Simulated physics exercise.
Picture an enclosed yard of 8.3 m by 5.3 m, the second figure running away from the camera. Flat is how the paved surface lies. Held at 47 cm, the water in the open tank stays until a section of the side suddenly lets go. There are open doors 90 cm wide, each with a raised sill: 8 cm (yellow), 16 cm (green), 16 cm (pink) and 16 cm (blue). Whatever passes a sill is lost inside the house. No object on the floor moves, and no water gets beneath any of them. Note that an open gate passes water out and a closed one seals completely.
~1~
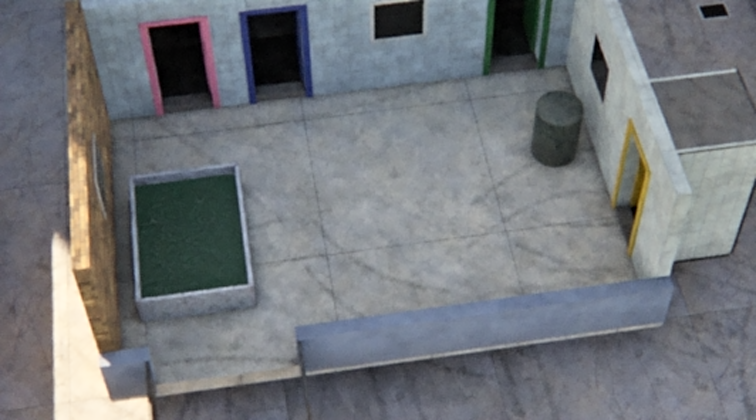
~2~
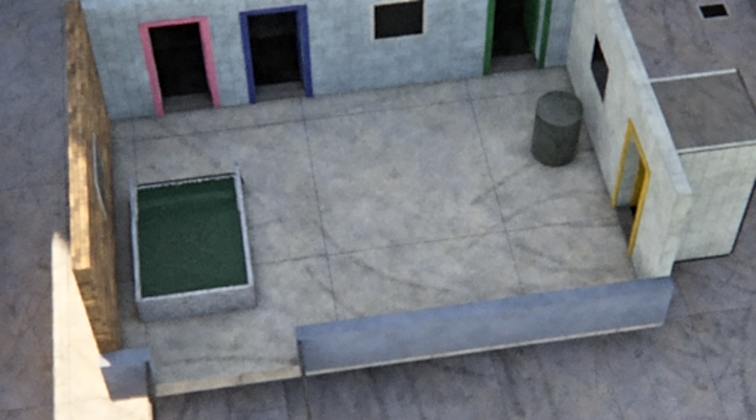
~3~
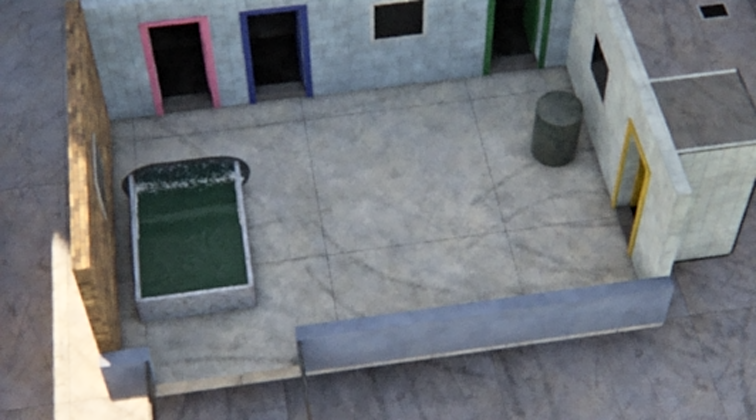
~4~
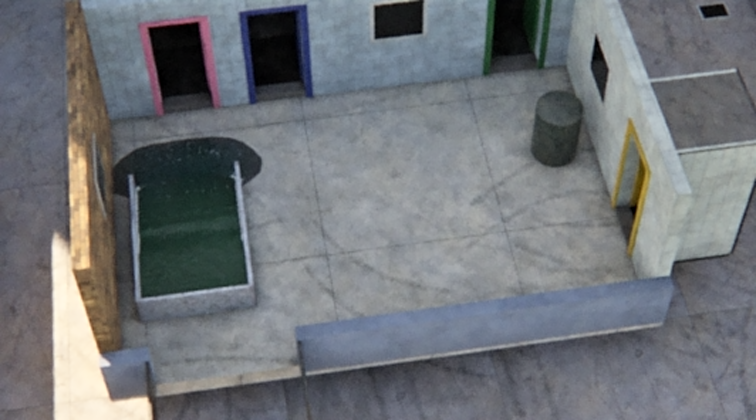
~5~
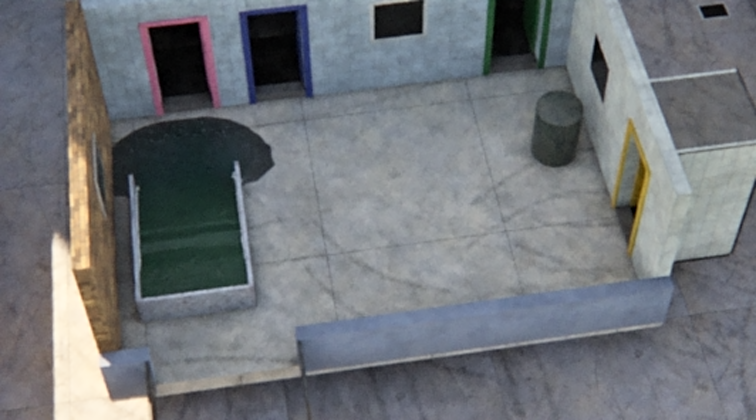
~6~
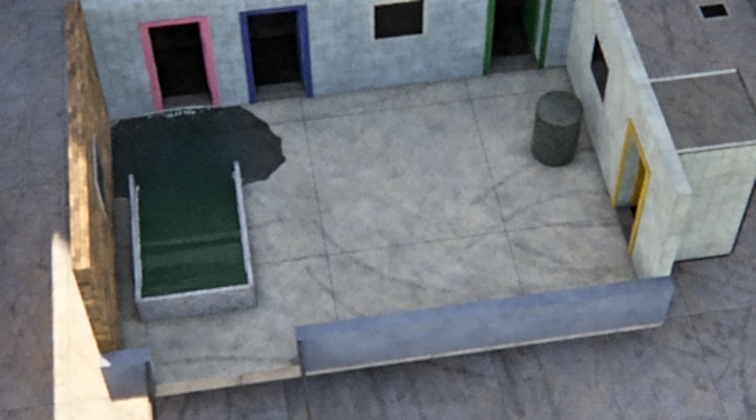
A walled yard with a pale paved floor is seen from high above, by a camera that stays still. An open tank of dark green water stands at the left near a brown wall, with pink, blue and green doorways along the back, a grey-green drum and a yellow doorway at the right. Water pours through the tank's far side and spreads in a dark, widening patch to the back wall.
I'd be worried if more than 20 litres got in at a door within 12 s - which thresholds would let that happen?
At the end, yellow door: Within the allowance. Green door: Within the allowance. Pink door: Beyond the allowance. Blue door: Within the allowance.
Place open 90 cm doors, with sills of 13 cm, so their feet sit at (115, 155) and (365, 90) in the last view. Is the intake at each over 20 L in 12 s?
The first doorway goes beyond and the second stays inside.
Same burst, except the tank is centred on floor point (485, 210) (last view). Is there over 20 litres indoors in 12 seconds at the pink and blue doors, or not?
Pink door held, blue door held.
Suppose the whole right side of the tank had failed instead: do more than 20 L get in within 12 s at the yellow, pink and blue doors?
At yellow the amount is higher than the mark, at pink it is beneath the mark, and at blue it is beneath the mark.
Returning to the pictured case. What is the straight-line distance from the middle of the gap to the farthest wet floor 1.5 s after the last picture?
Roughly 4.0 metres out.
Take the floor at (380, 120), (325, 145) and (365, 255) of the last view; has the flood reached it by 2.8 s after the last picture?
First spot soaked, second soaked, third bone dry.
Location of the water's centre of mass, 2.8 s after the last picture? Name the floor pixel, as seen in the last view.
Pixel position near (219, 171).
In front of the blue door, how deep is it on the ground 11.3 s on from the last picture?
Roughly 4.5 centimetres.
Then, 0.7 s after the last picture water covers 15 % of the floor and is deepest (33 cm) near (111, 125); yellow door not reached, green door not reached, pink door 30 cm at the sill, 28 L in, blue door 9 cm at the sill, 0 L in.
Then, 1.5 s after the last picture water covers 15 % of the floor and is deepest (32 cm) near (154, 143); yellow door not reached, green door not reached, pink door 31 cm at the sill, 80 L in, blue door 15 cm at the sill, 0 L in.
Then, 2.8 s after the last picture water covers 30 % of the floor and is deepest (23 cm) near (172, 117); yellow door not reached, green door not reached, pink door 24 cm at the sill, 156 L in, blue door 14 cm at the sill, 0 L in.
Then, 6.3 s after the last picture water covers 75 % of the floor and is deepest (12 cm) near (123, 366); yellow door 7 cm at the sill, 0 L in, green door 9 cm at the sill, 0 L in, pink door 7 cm at the sill, 172 L in, blue door 7 cm at the sill, 1 L in.
Then, 11.3 s after the last picture water covers 85 % of the floor and is deepest (8 cm) near (614, 207); yellow door 7 cm at the sill, 0 L in, green door 5 cm at the sill, 0 L in, pink door 7 cm at the sill, 172 L in, blue door 5 cm at the sill, 1 L in.
